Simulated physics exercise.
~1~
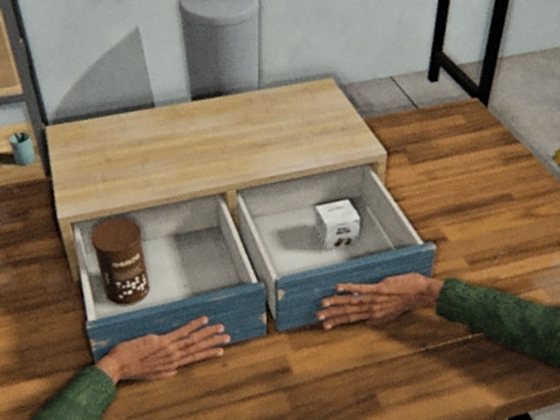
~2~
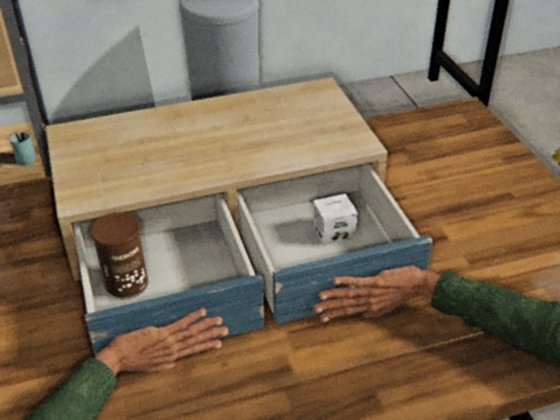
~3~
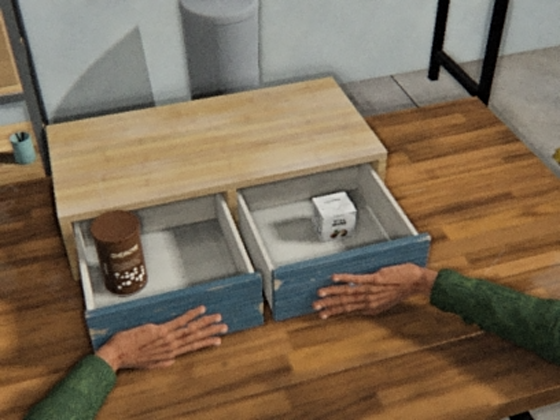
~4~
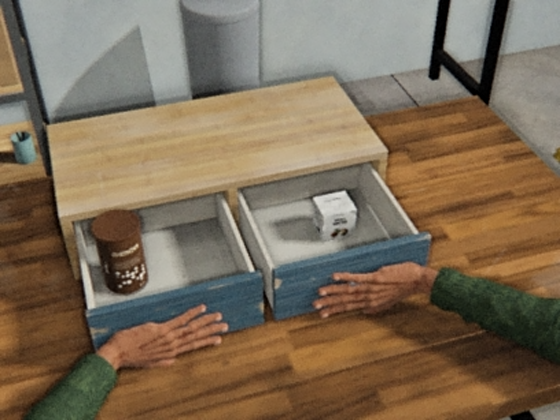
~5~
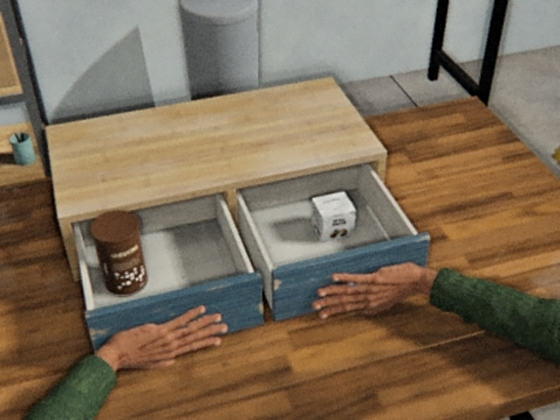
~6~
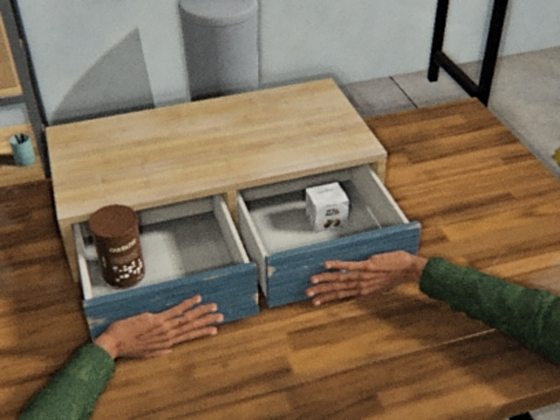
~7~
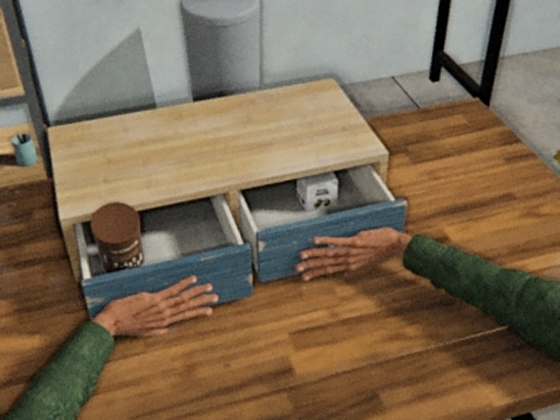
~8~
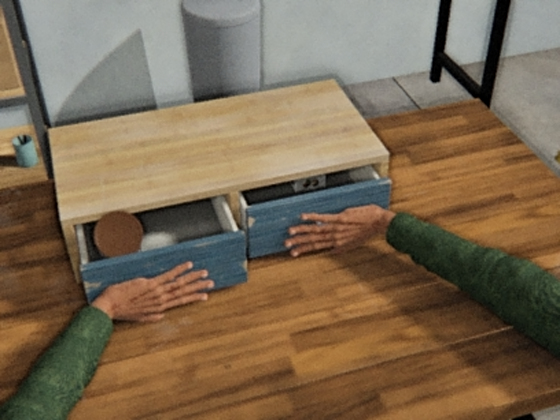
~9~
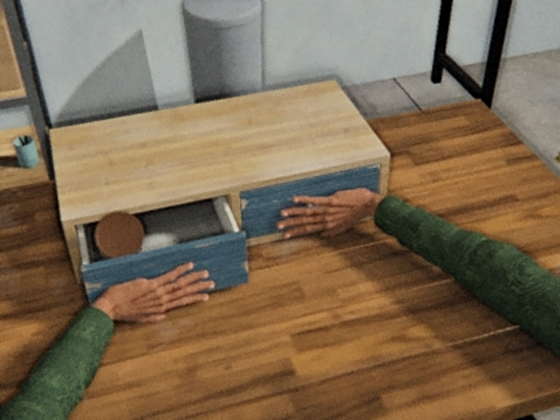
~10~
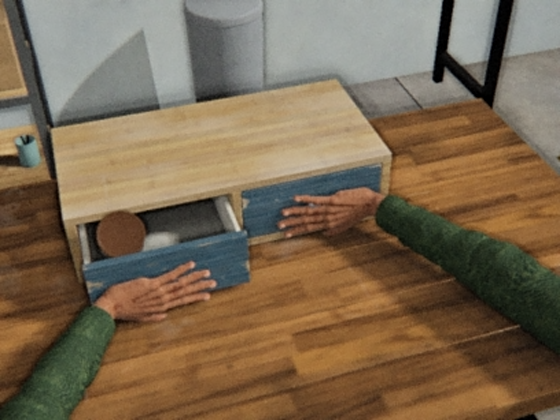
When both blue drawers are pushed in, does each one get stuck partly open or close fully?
The left drawer gets stuck partly open with the brown tin leaning inside it, while the right drawer closes fully.
